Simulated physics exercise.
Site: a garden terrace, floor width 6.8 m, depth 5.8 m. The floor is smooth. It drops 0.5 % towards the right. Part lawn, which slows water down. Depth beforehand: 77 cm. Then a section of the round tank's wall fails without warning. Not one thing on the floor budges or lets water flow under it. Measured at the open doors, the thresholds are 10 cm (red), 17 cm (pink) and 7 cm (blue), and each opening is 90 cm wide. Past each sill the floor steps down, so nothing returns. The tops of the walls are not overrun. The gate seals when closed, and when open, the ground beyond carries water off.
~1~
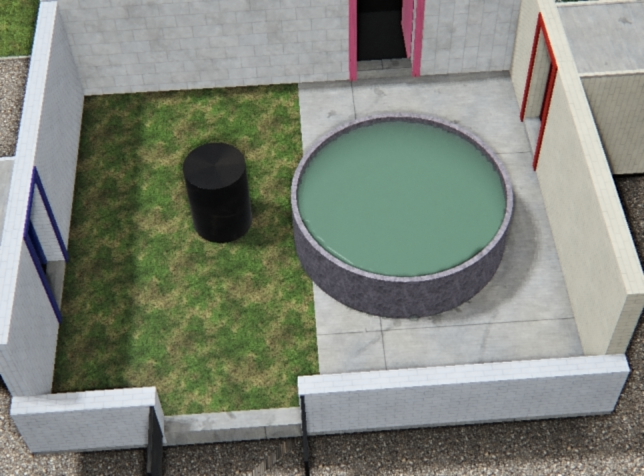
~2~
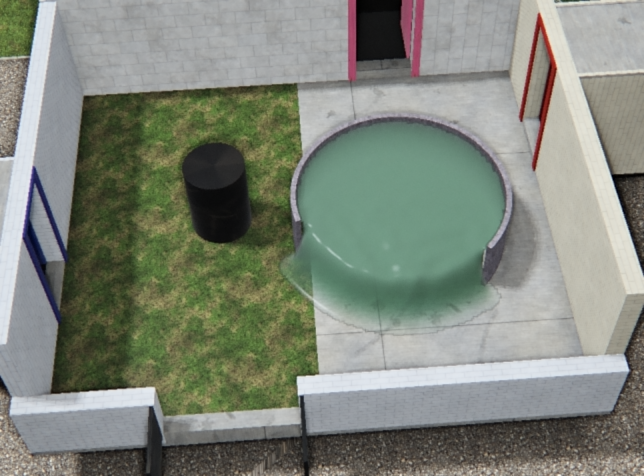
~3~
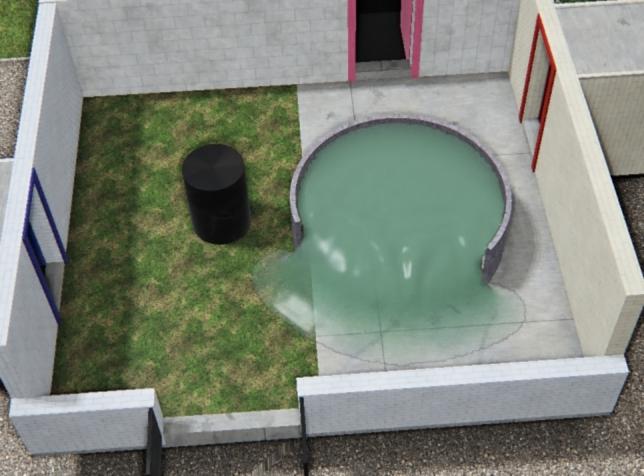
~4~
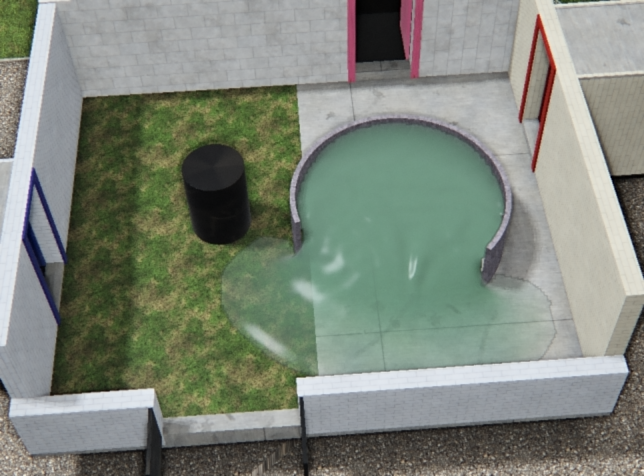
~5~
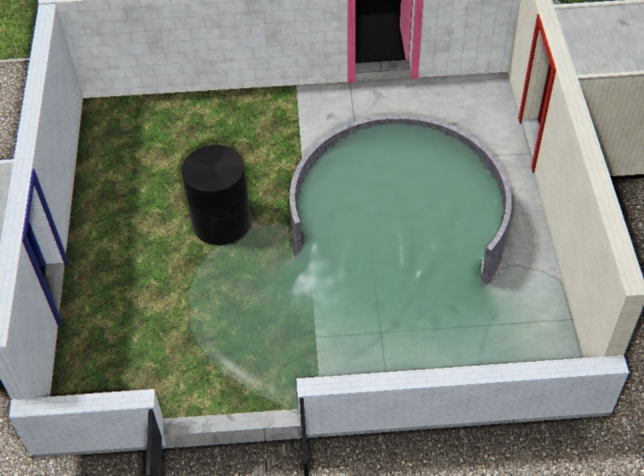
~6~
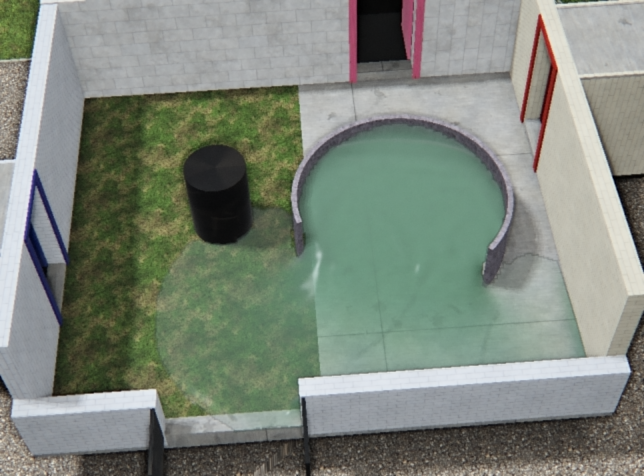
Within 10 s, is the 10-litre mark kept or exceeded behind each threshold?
Red door: Kept, pink door: Kept, blue door: Exceeded.
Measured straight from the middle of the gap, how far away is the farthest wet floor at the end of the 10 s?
Distance: Approx. 6.2 m.
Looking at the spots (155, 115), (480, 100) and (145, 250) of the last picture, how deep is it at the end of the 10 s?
Around 12 cm, 7 cm and 12 cm.
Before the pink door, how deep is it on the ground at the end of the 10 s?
Depth: ~ 5.0 cm.
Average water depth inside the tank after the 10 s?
Roughly 10 centimetres.
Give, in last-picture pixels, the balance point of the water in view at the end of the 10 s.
Balance point at about (286, 224).
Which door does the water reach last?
That would be the pink one.
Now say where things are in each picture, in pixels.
The first picture shows the round tank at (401, 195) is whole and still, 77 cm deep.
In the second picture, the front is at (286, 264), 1.6 m from the gap at (383, 301); 0.6 m2 of floor is under water; 77 cm left at the back of the round tank.
In the third picture, the front is at (260, 267), 1.9 m from the gap at (383, 305); 2.5 m2 of floor is under water; 77 cm left at the back of the round tank.
In the fourth picture, water pours out at (382, 307) and has run 2.2 m, to (229, 273); deepest outside 37 cm, 77 cm at the round tank's back.
In the fifth picture, the front is at (203, 268), 2.6 m from the gap at (383, 308); 8.4 m2 of floor is under water; 76 cm left at the back of the round tank.
In the sixth picture, water pours out at (384, 309) and has run 3.0 m, to (165, 296); deepest outside 62 cm, 67 cm at the round tank's back.
A moment later water covers 40 % of the floor and is deepest (54 cm) near (381, 402); red door not reached, pink door not reached, blue door not reached.
Soon after water covers 45 % of the floor and is deepest (47 cm) near (580, 388); red door not reached, pink door not reached, blue door not reached.
Next water covers 60 % of the floor and is deepest (34 cm) near (580, 388); red door 11 cm at the sill, 0 L in, pink door not reached, blue door 16 cm at the sill, 9 L in.
Later on water covers 100 % of the floor and is deepest (22 cm) near (490, 84); red door 8 cm at the sill, 2 L in, pink door 11 cm at the sill, 0 L in, blue door 12 cm at the sill, 59 L in.
At the end water covers 100 % of the floor and is deepest (14 cm) near (69, 253); red door 5 cm at the sill, 2 L in, pink door 5 cm at the sill, 0 L in, blue door 7 cm at the sill, 78 L in.
